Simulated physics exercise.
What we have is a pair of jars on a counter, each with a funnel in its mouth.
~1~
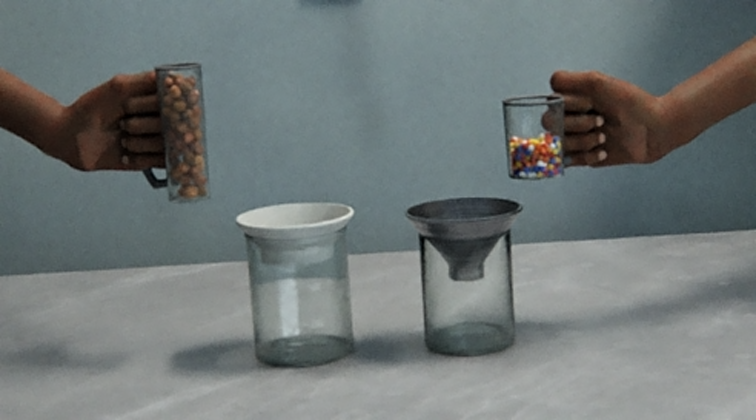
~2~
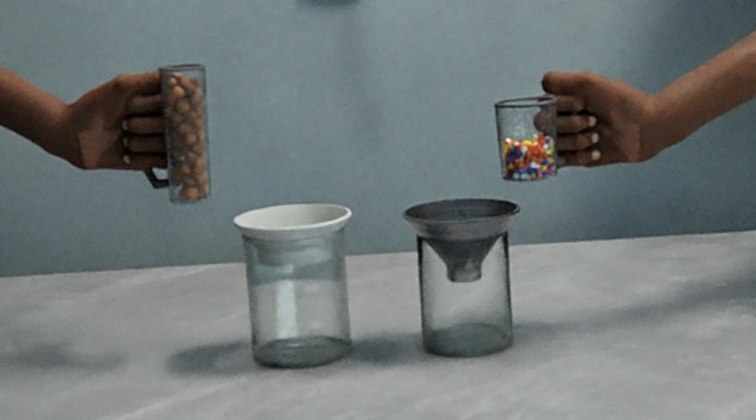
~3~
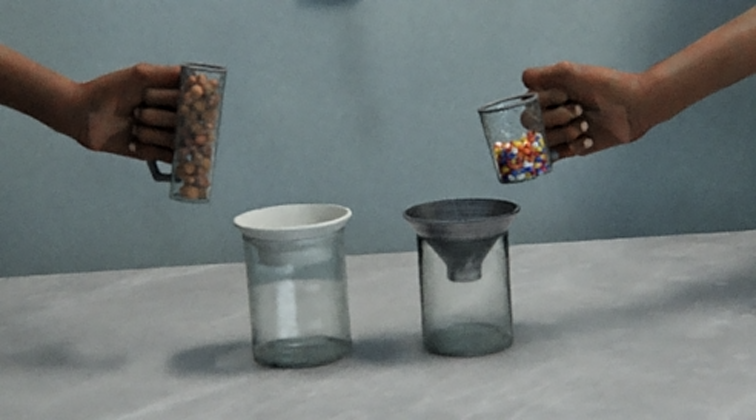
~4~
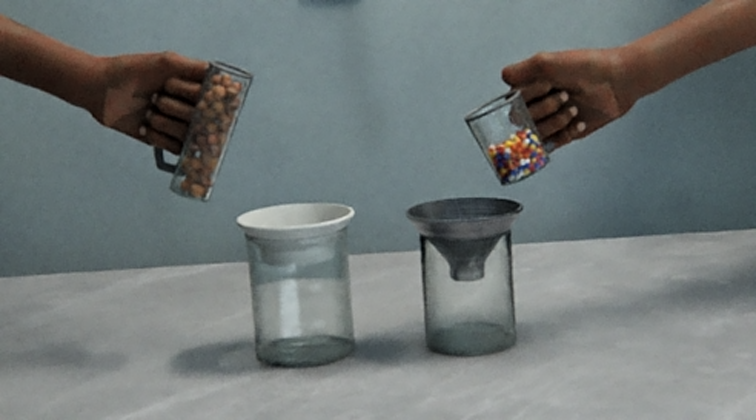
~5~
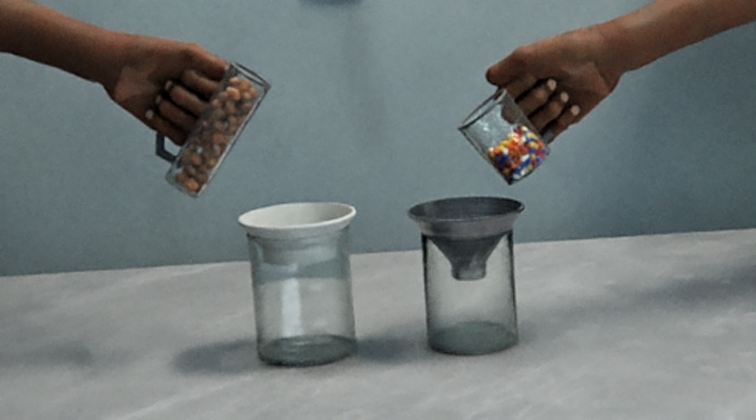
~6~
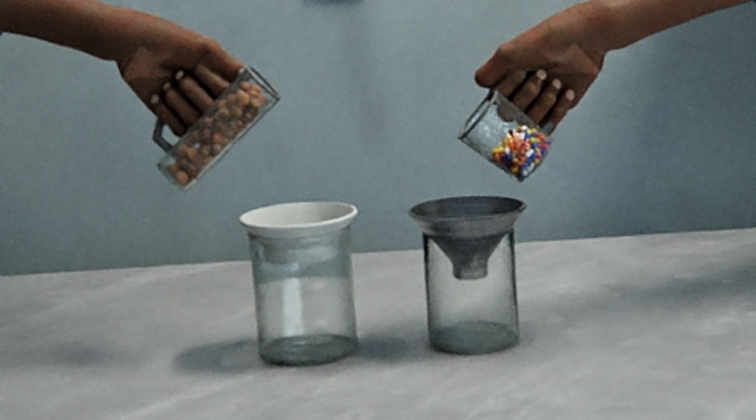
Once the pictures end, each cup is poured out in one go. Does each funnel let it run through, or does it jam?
The left funnel lets everything through; the right one lets everything through.
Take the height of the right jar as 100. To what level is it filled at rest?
Some 10 per cent.
Then, 0.24 s on from there, left, the whole lot still in the cup; right, the whole lot still in the cup.
Then, 0.54 s on from there, left, the whole lot still in the cup; right, all but a few still in the cup, only a few in or over the funnel.
Then, 0.87 s on from there, left, all but a few still in the cup, only a few in or over the funnel, a little down in the jar; right, near half still in the cup, near a third in or over the funnel, near a quarter down in the jar.
In the end, left, the whole lot down in the jar; right, the whole lot down in the jar.
